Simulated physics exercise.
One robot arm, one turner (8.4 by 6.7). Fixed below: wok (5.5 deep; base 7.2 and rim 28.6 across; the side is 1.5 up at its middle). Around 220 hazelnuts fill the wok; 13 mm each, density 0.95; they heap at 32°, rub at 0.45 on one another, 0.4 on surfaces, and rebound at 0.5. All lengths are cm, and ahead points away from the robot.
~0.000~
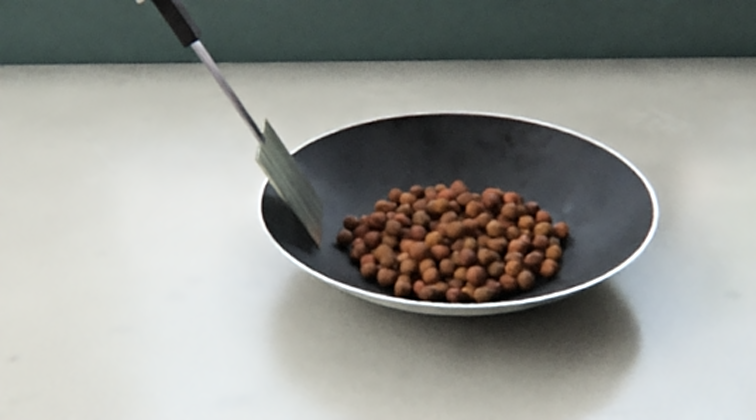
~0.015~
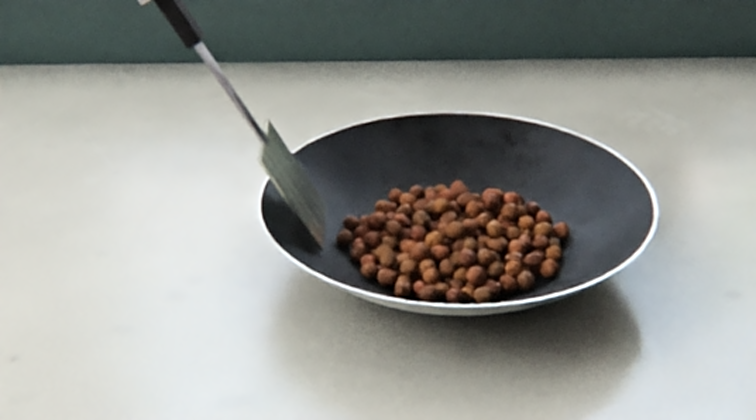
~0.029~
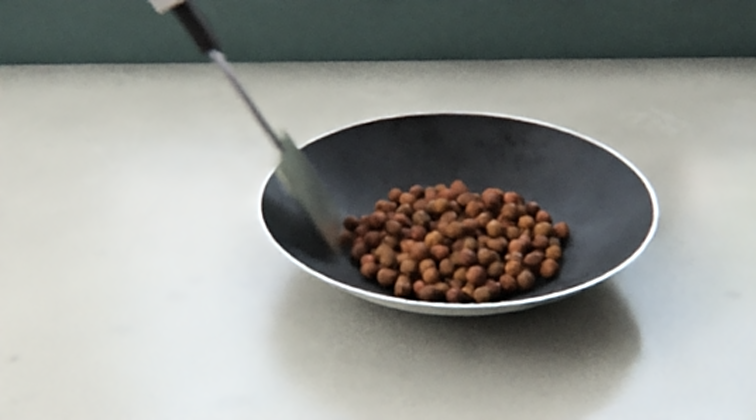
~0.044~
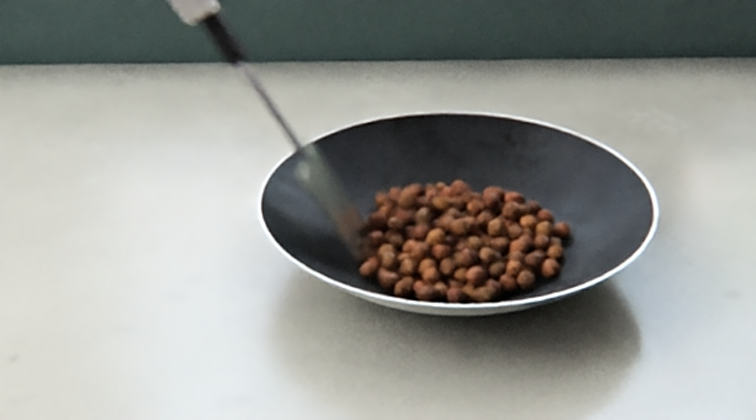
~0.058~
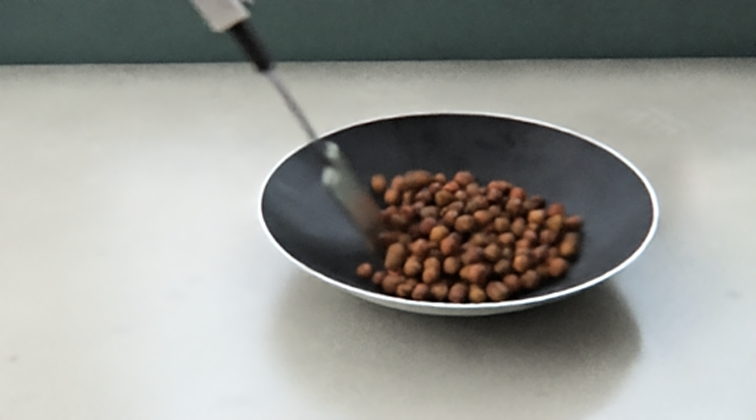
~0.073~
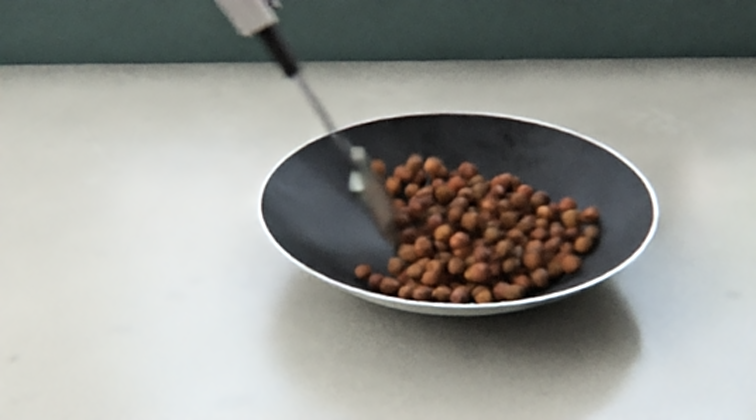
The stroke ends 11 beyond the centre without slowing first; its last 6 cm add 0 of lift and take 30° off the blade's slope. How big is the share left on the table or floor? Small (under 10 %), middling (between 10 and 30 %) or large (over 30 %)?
A large share, over 30 %, ends on the table or floor.
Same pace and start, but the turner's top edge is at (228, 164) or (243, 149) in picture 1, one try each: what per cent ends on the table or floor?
Some 30 and 40 per cent.
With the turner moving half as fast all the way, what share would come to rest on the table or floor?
It would be near 20 per cent.
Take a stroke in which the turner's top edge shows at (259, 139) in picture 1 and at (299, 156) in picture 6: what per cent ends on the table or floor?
About 20 per cent.
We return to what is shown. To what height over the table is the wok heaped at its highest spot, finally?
Roughly 4.5 cm.
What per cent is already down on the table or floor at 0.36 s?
About 25 per cent.
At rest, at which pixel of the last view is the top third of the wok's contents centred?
At about (531, 252).
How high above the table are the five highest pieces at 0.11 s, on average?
Roughly 6 cm.
By 0.11 s, sloping 61°, highest piece 7 above the table; 221 in the wok.
By 0.14 s, sloping 55°, highest piece 8 above the table; 221 in the wok.
By 0.36 s, sloping 31°, highest piece 8 above the table; 130 in the wok, 56 on the table or floor, 35 on the blade or in flight.
By 1.41 s, sloping 31°, highest piece 4 above the table; 130 in the wok, 91 on the table or floor.
Final count, 130 in the wok, 91 on the table or floor. That is 41 % on the table or floor.
